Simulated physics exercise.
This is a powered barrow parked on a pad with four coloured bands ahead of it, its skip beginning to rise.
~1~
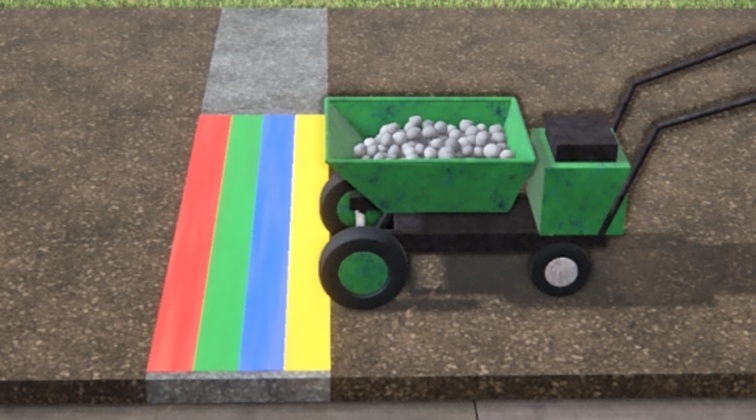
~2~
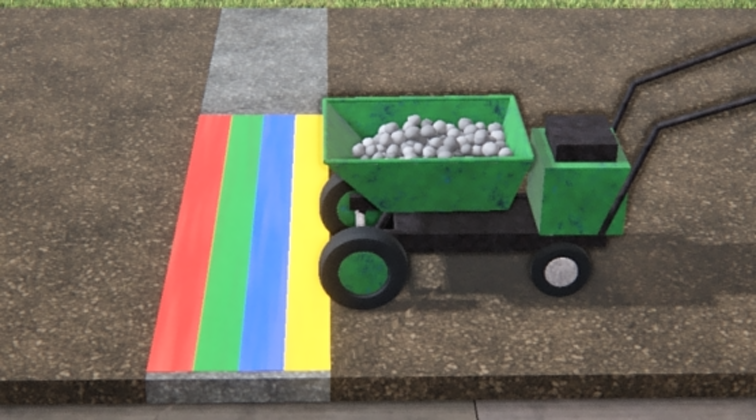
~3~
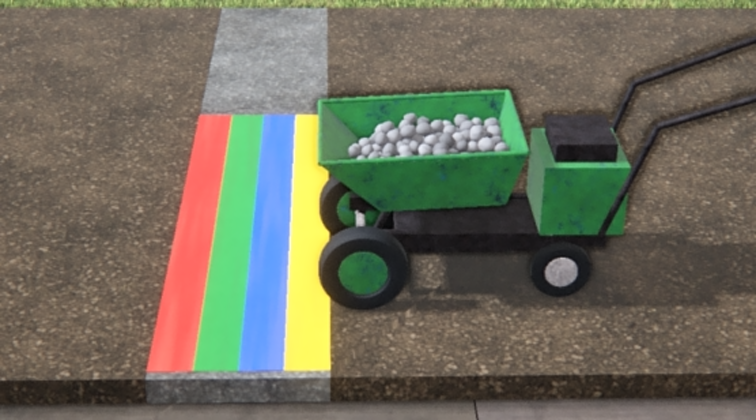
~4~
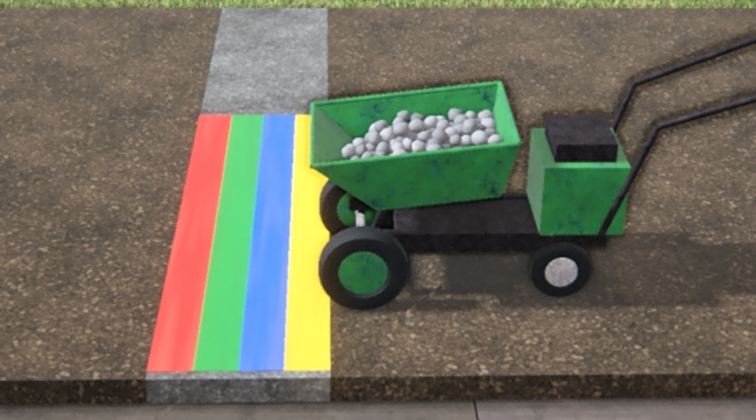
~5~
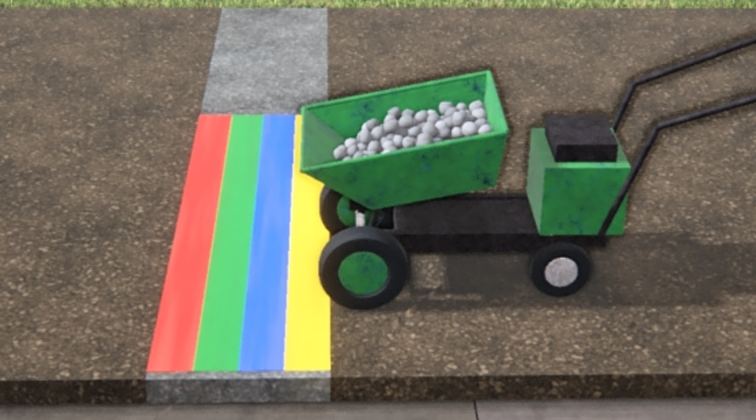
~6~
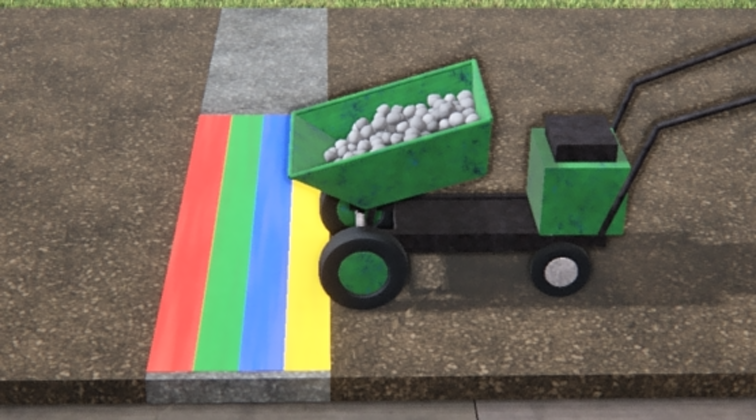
The footage shows a green powered barrow loaded with round grey cobbles, parked beside red, green, blue and yellow bands, as its skip gradually tilts, the right end rising while the left lip shifts left and slightly downward.
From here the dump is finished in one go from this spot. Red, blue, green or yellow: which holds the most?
The red one gets the largest share.
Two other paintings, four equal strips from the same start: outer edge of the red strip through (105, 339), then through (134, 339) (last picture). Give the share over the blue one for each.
About 10 and 0 per cent.
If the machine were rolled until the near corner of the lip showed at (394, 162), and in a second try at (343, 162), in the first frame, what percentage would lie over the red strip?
The first gives 10 %, the second 30 %.
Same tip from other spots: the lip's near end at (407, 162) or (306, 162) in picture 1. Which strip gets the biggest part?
At the first place the strip in blue, at the second that red strip.
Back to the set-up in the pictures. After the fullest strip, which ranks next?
It is the strip in green.
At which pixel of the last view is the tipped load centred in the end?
Around (187, 266).
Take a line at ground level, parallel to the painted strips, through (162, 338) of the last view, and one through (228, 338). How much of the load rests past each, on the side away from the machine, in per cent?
First some 30, then 80 per cent.
Soon, skip tipped steeply; all in the skip.
A while on, skip tipped right over; about two thirds in the skip; about a quarter over the green strip; about a quarter over the red strip; a stray few off the paint.
Towards the end, skip tipped right over; a small part in the skip; a stray few over the blue strip; about a quarter over the green strip; about a third over the red strip; about a quarter off the paint.
Finally, skip tipped right over; about a quarter in the skip; none over the yellow strip; a stray few over the blue strip; about a quarter over the green strip; about a third over the red strip; about a quarter off the paint.
